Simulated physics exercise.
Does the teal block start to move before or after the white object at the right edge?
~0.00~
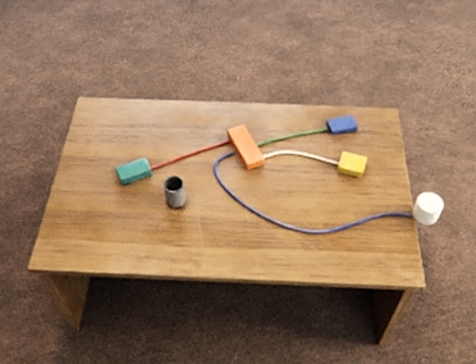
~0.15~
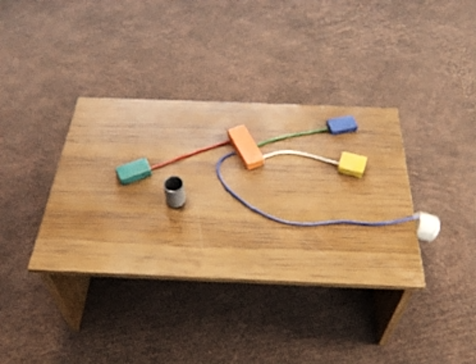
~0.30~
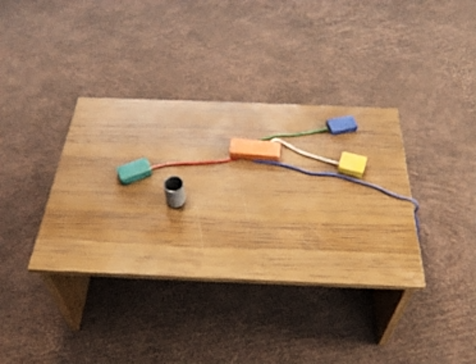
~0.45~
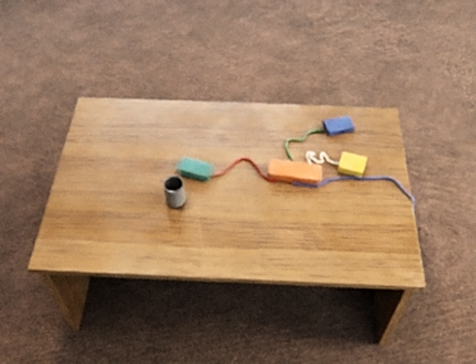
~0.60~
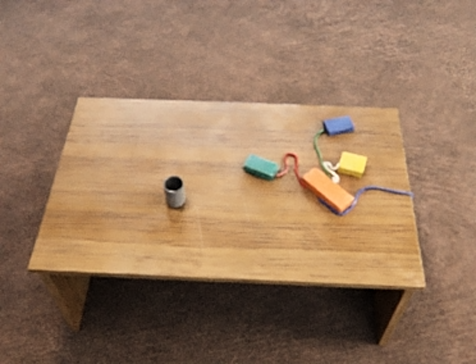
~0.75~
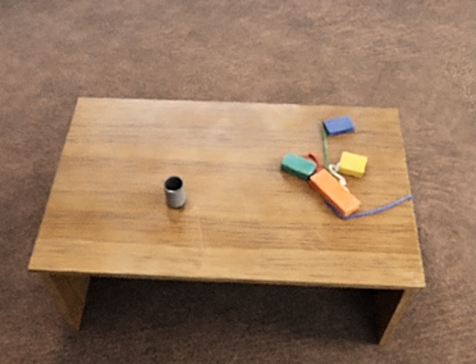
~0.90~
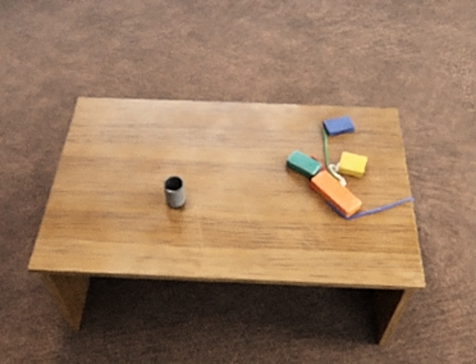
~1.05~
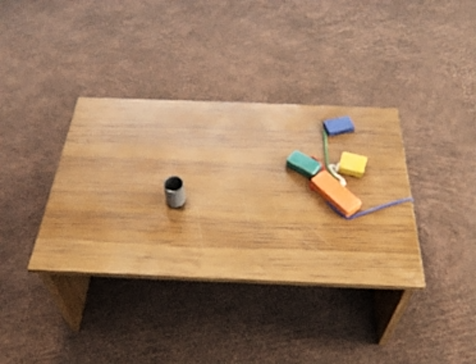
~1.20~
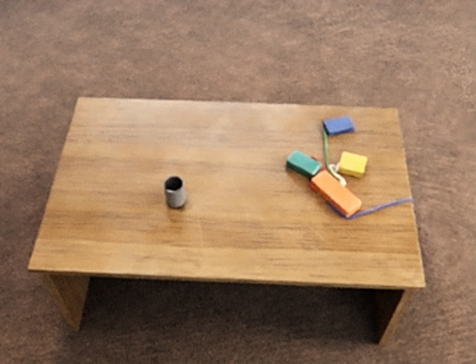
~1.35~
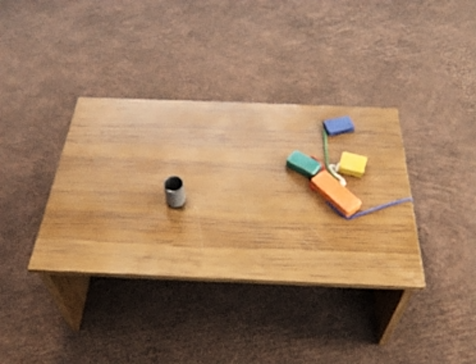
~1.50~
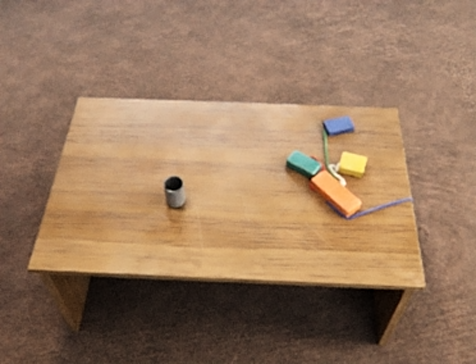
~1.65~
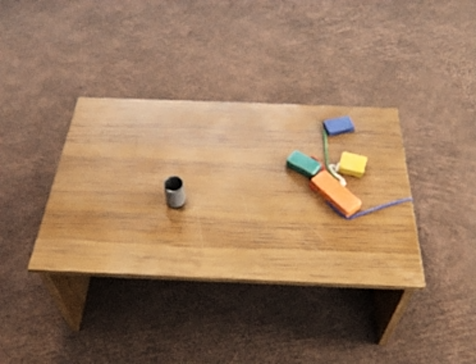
The teal block starts to move after the white object, which is already dropping at the right edge while the teal block is still in its place.
